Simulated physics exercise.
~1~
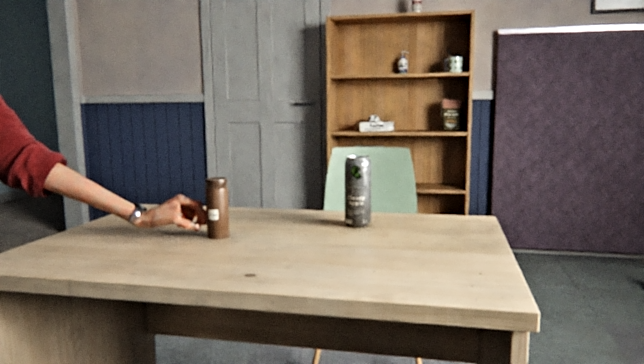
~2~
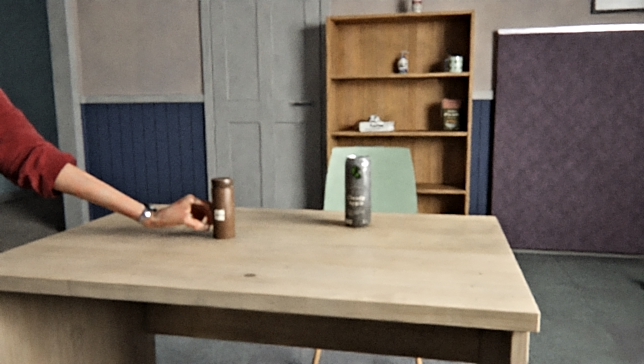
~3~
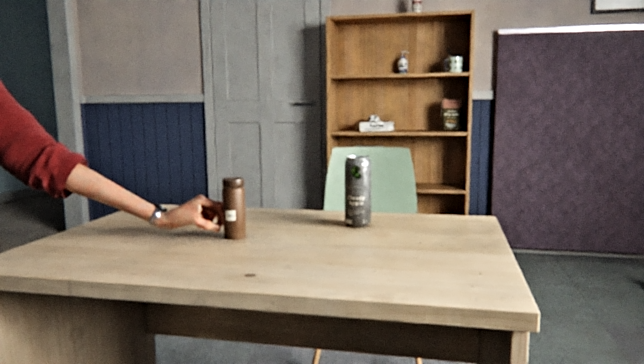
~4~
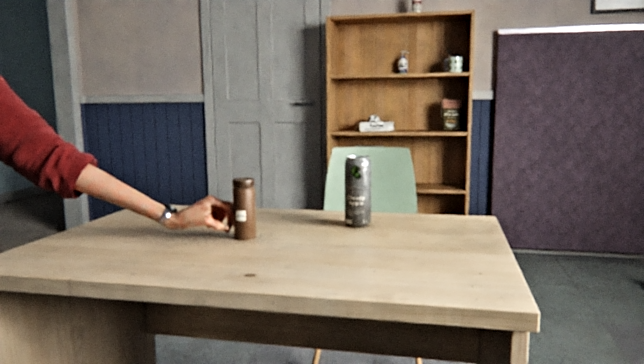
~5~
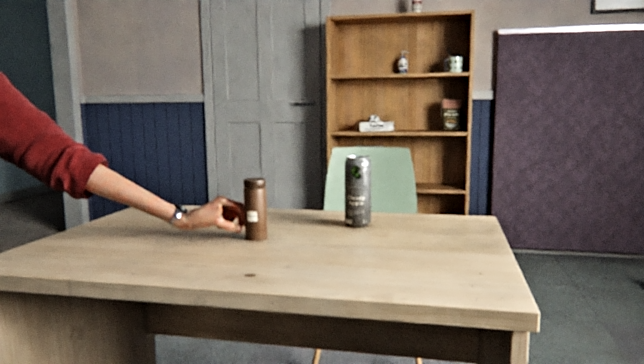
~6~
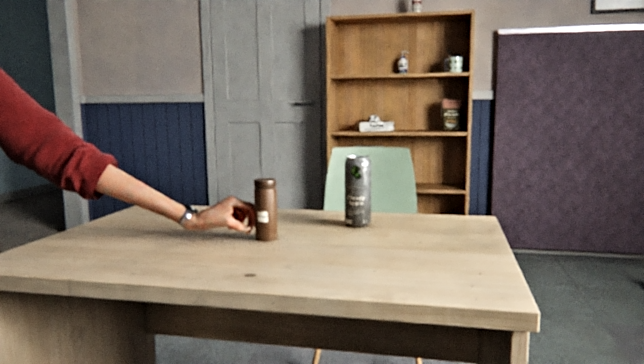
In a room with a wooden bookcase, a pale green chair and a dark purple panel behind, a light wood table holds a brown shaker on the left and a tall grey can nearer the middle. An arm in a red sleeve, with a watch on the wrist, reaches in from the left with its fingers at the shaker. The hand pushes the shaker slowly and steadily to the right across the tabletop. The shaker slides closer to the can, which stays where it is. At the end, the shaker stands upright short of the can, with the hand still beside it.
